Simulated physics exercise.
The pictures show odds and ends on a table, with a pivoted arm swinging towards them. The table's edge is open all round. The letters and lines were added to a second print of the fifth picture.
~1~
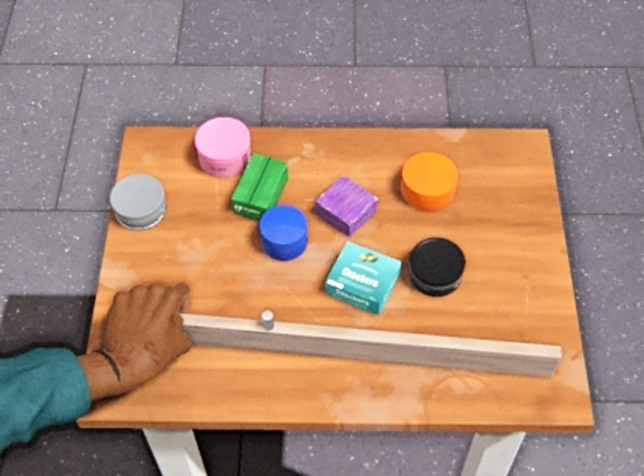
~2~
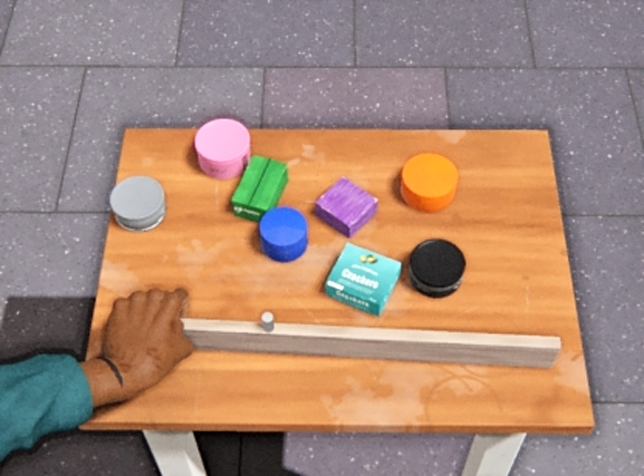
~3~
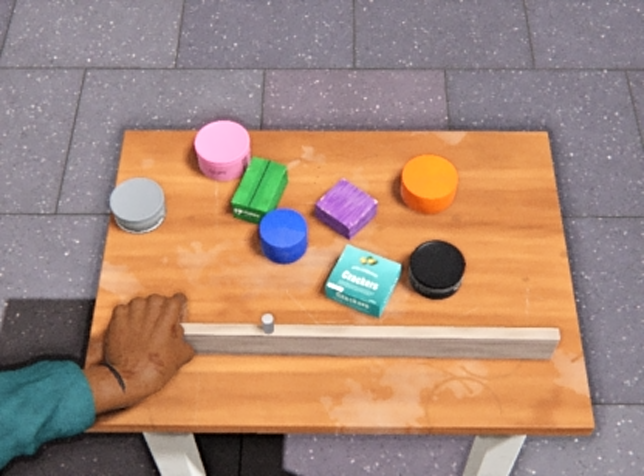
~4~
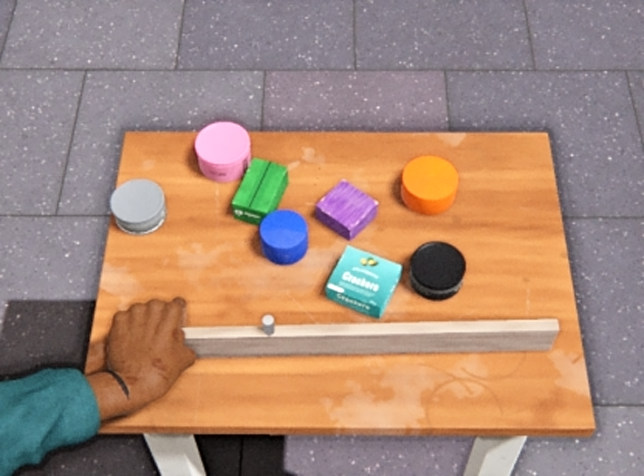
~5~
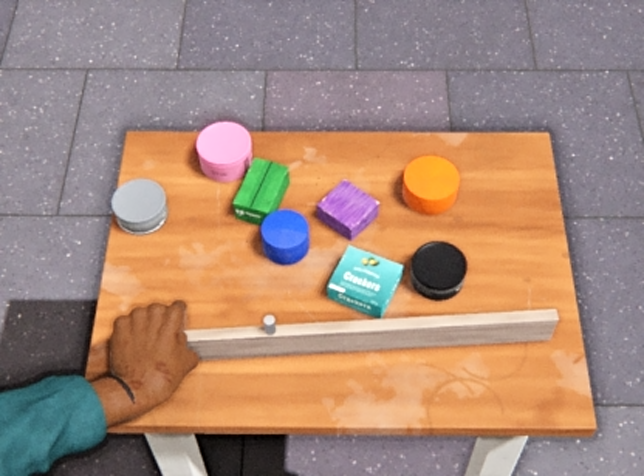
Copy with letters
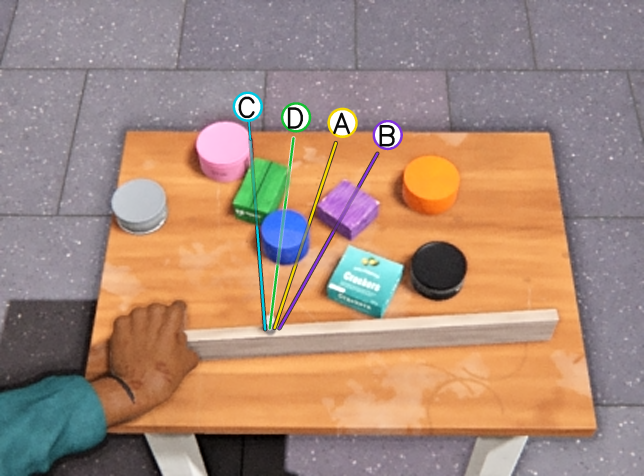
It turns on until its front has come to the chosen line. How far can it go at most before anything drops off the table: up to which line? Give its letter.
As far as mark B.
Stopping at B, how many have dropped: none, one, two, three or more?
The count is none.
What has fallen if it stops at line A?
It is the orange tin.
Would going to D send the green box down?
No.
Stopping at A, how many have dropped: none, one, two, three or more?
One.
On the marked copy, A at (308, 229); B at (332, 235); C at (257, 228); D at (283, 226).
With B. Early on, arm (403, 274); black tub (426, 247); turquoise packet (356, 265).
Further on, arm (367, 236); orange tin (412, 165); green box (257, 191).
At the end, arm (333, 219); orange tin (358, 132); black tub (336, 169); nothing has fallen.
As for the rest, A drops the orange tin; C drops the orange tin; D drops the orange tin.
